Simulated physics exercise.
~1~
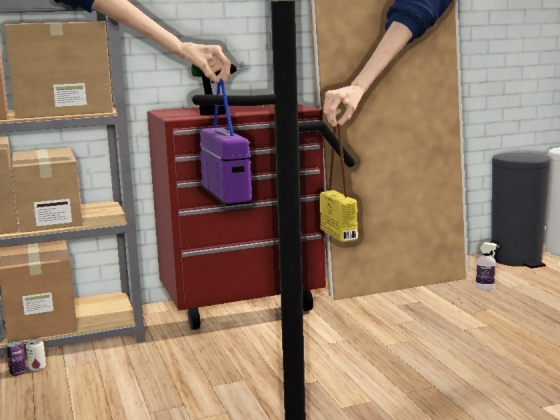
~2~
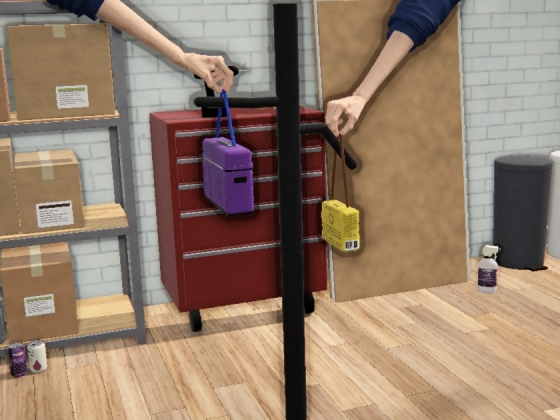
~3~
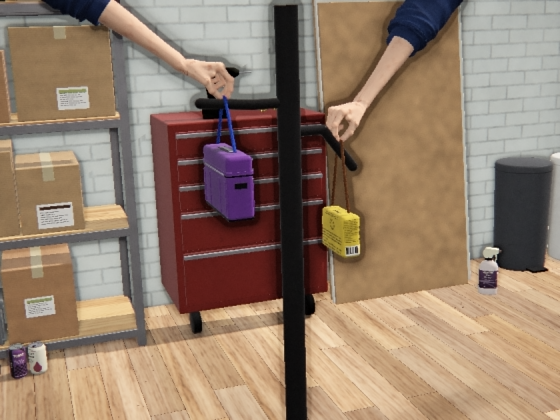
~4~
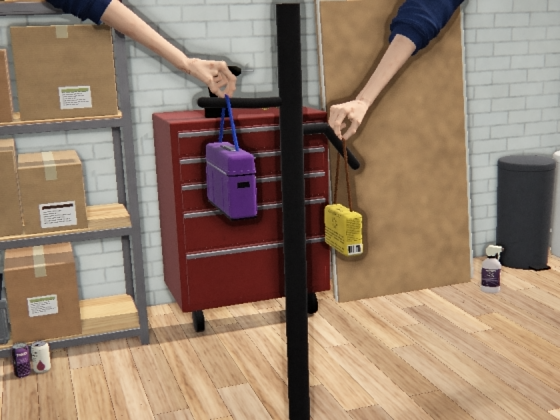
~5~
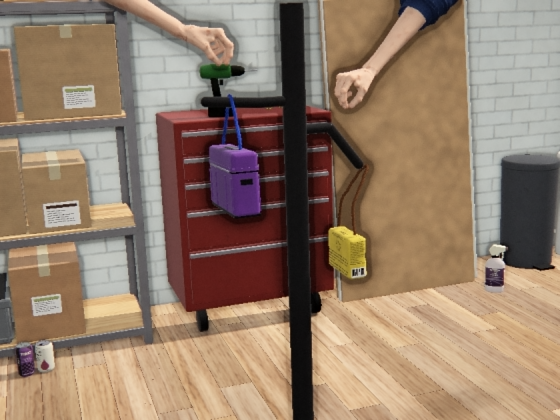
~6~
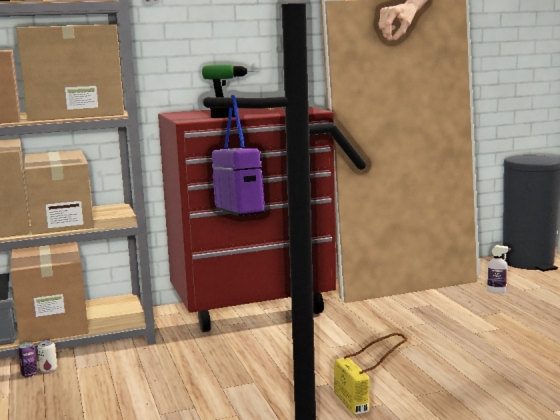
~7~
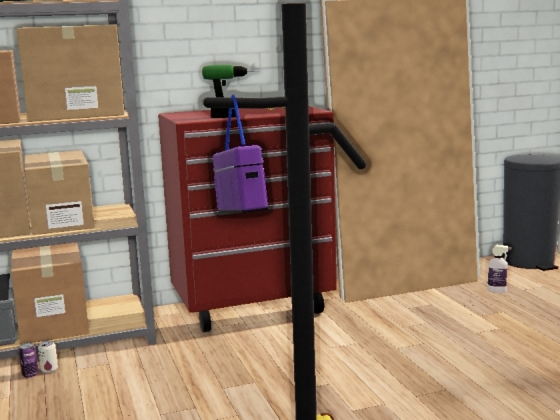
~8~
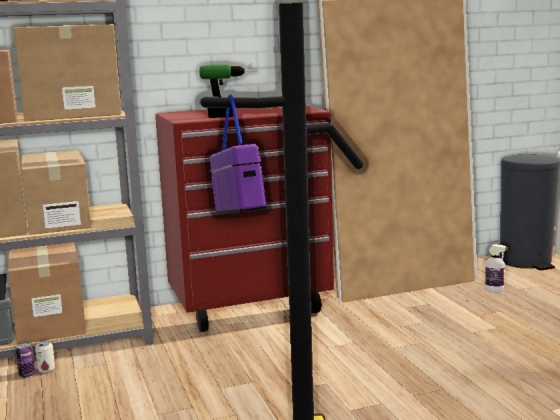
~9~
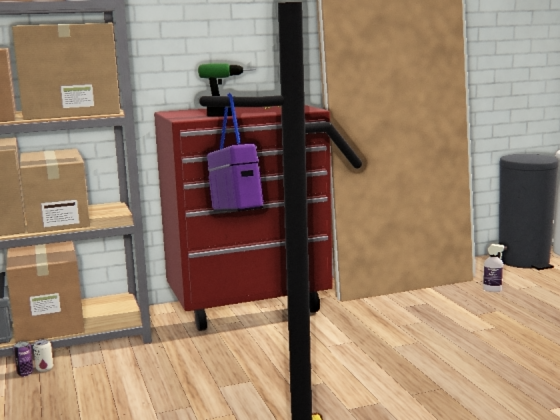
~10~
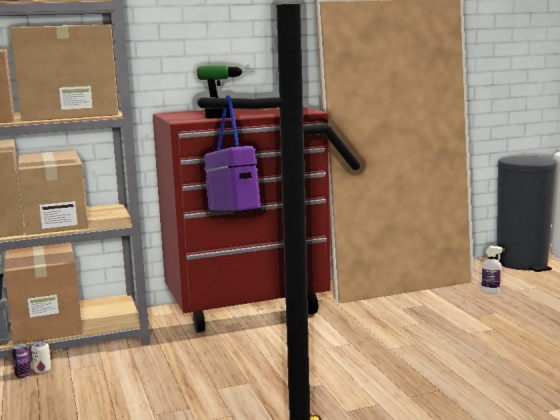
Two hands release a purple case, which stays hanging, and a yellow pouch, which falls.
